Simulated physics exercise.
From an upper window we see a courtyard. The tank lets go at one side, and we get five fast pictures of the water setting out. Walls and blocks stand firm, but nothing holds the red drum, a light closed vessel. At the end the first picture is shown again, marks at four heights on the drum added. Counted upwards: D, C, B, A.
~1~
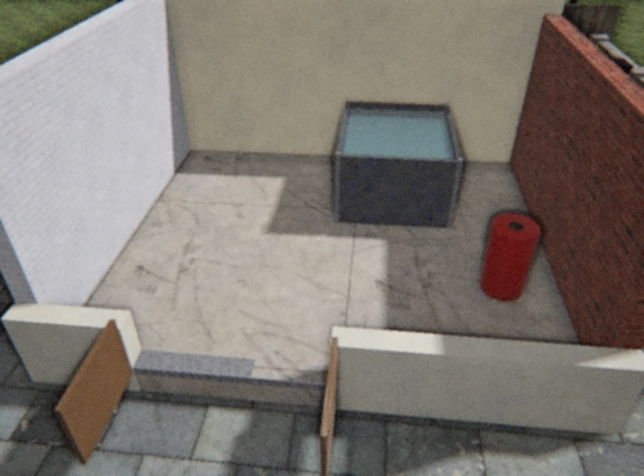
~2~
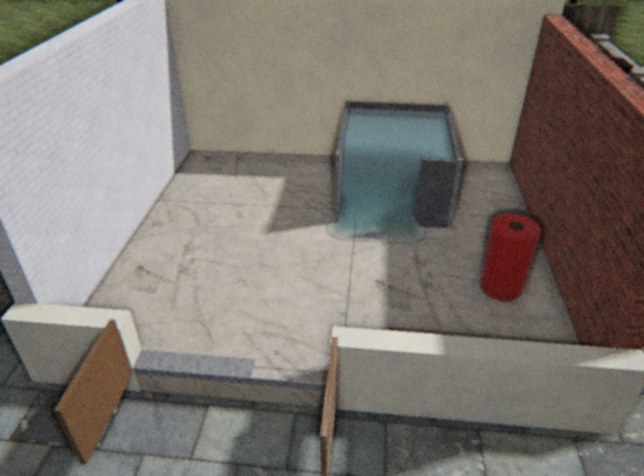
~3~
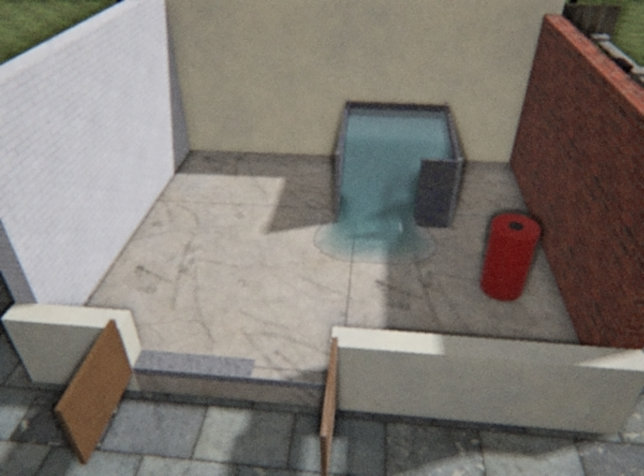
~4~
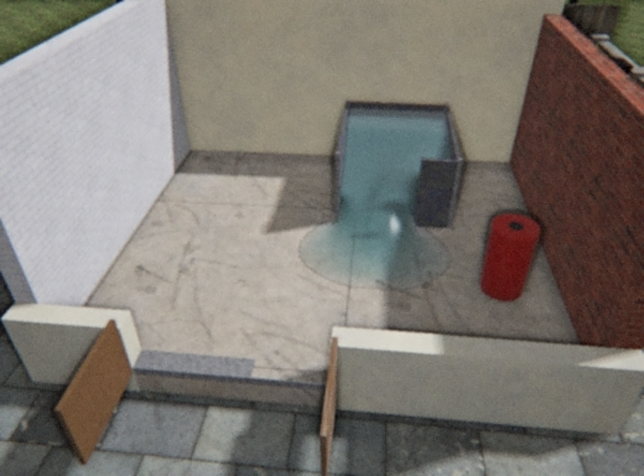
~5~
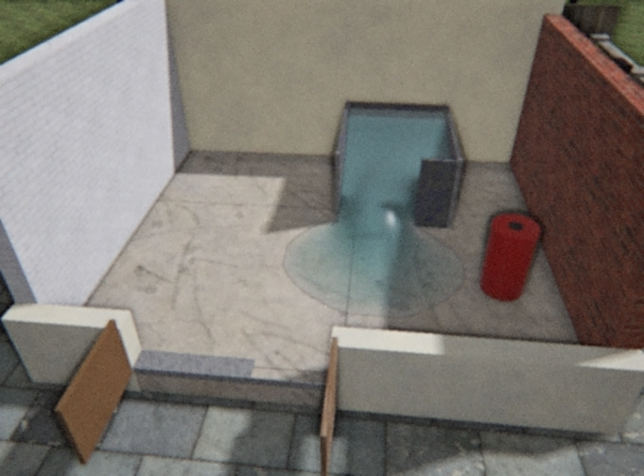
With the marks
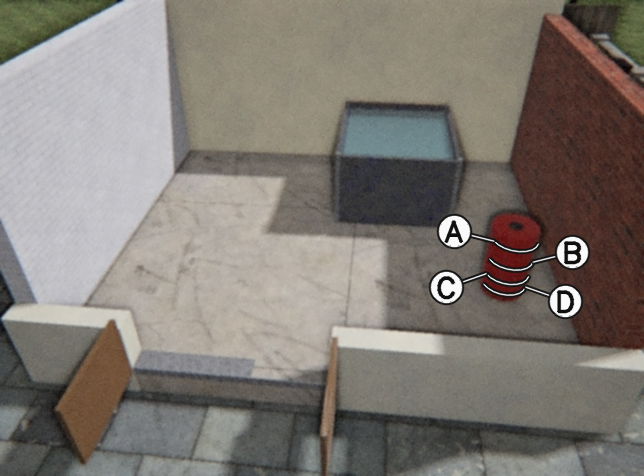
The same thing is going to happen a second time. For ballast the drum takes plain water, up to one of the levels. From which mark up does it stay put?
That is level C.
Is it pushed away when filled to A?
No.
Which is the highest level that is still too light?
Level D.
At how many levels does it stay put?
Three of them.
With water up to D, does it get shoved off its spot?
Yes, it does.
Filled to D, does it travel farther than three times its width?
No, less.
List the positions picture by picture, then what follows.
Lid of the red drum at (517, 227); tank full, its middle at (397, 133); open gate at (230, 322).
Water covers 2 % of the ground and is seen nearest the drum at (413, 236).
Water covers 5 % of the ground and is seen nearest the drum at (419, 255).
Water covers 9 % of the ground and is seen nearest the drum at (436, 273).
Lid of the red drum at (517, 227); water covers 14 % of the ground and is seen nearest the drum at (457, 271).
On the marked copy, A at (519, 251); B at (514, 270); C at (510, 284); D at (507, 295); from the bottom up D, C, B, A.
Choosing A, it does not move.
Choosing B, it does not move.
Choosing C, it does not move.
Choosing D, it is pushed about its own width away.
